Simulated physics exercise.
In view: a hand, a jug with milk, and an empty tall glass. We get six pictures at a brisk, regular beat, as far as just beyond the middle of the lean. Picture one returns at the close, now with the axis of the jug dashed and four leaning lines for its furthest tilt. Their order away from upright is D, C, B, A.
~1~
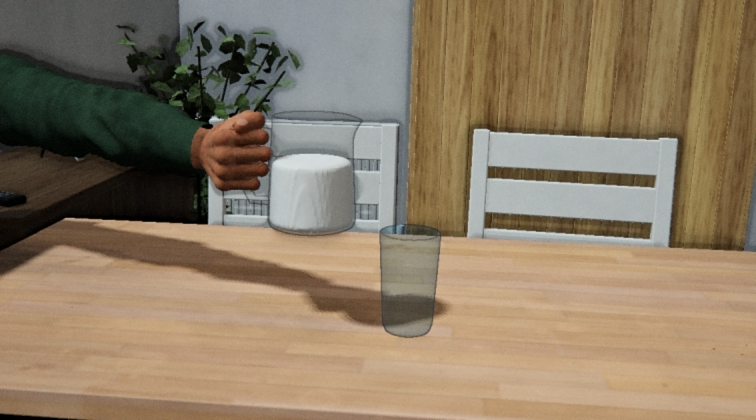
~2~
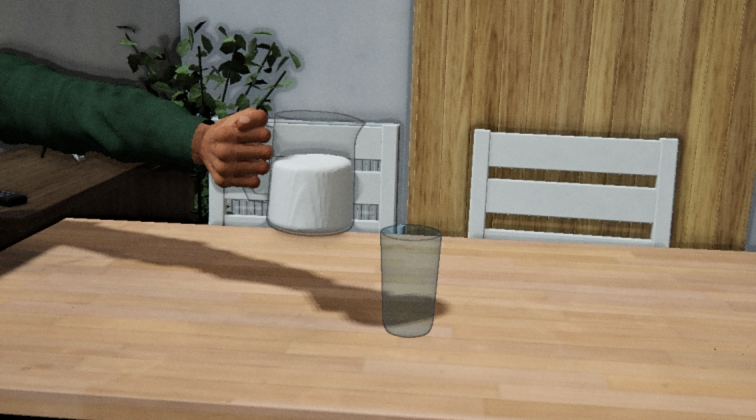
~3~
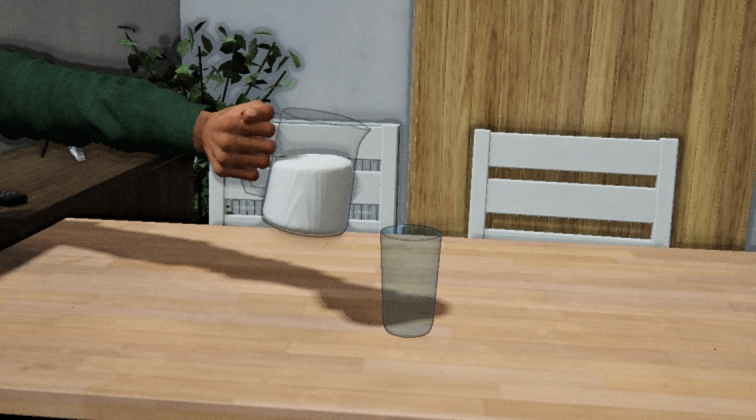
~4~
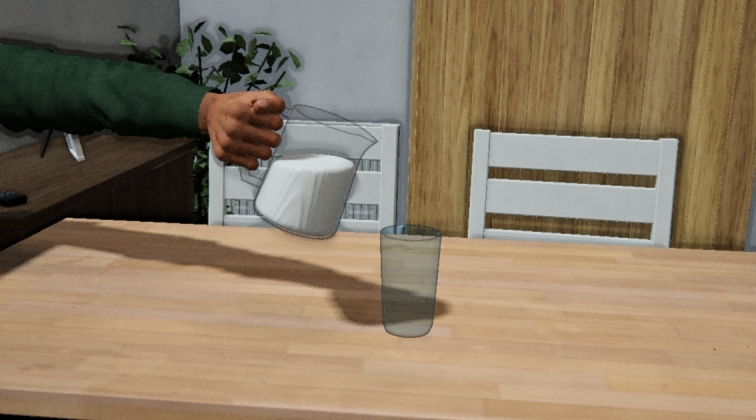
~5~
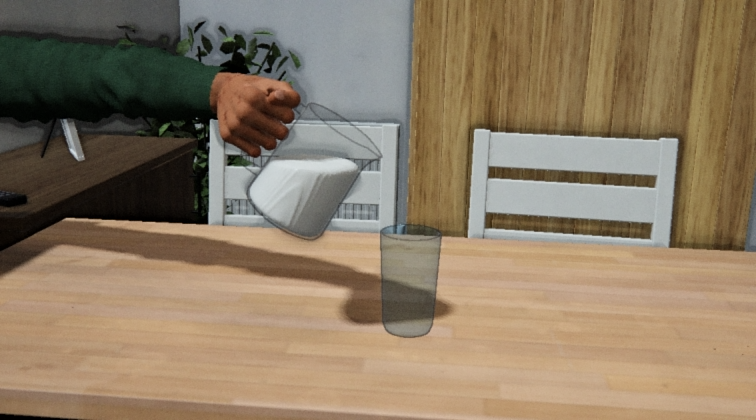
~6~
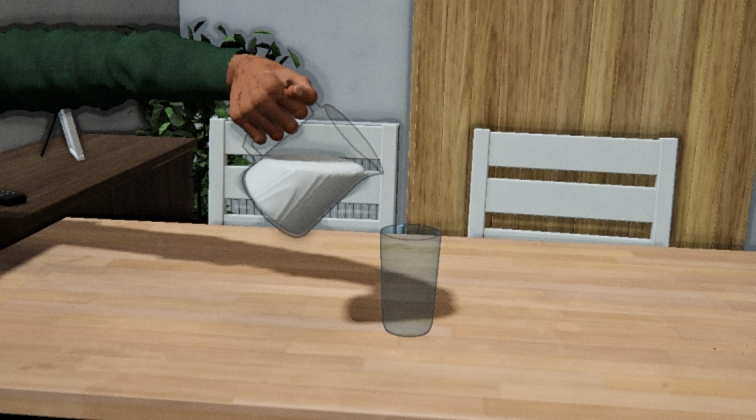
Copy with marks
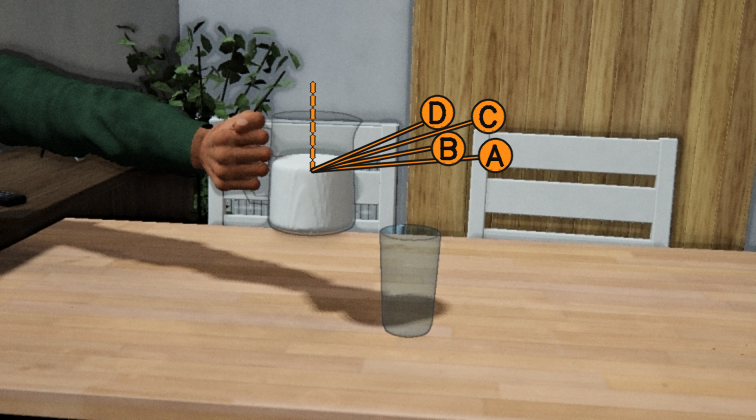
At a wooden table with white chairs behind it, a hand in a green sleeve held a clear jug of milk upright, then gradually tilted it rightward near an empty tall glass.
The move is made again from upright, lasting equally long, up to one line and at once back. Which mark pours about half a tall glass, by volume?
Take C.
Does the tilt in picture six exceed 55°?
No, it does not.
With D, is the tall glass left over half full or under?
Under half.
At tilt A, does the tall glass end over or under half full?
Over.
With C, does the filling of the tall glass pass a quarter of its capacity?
Yes, it does.
In orange, A at (478, 157); B at (430, 148); C at (472, 121); D at (422, 123).
With A, the tall glass ends with about 86 % of what it can hold; 3 % of the milk is spilt.
With B, the tall glass ends with about 70 % of what it can hold.
With C, the tall glass ends with about 51 % of what it can hold.
With D, the tall glass ends with about 32 % of what it can hold.
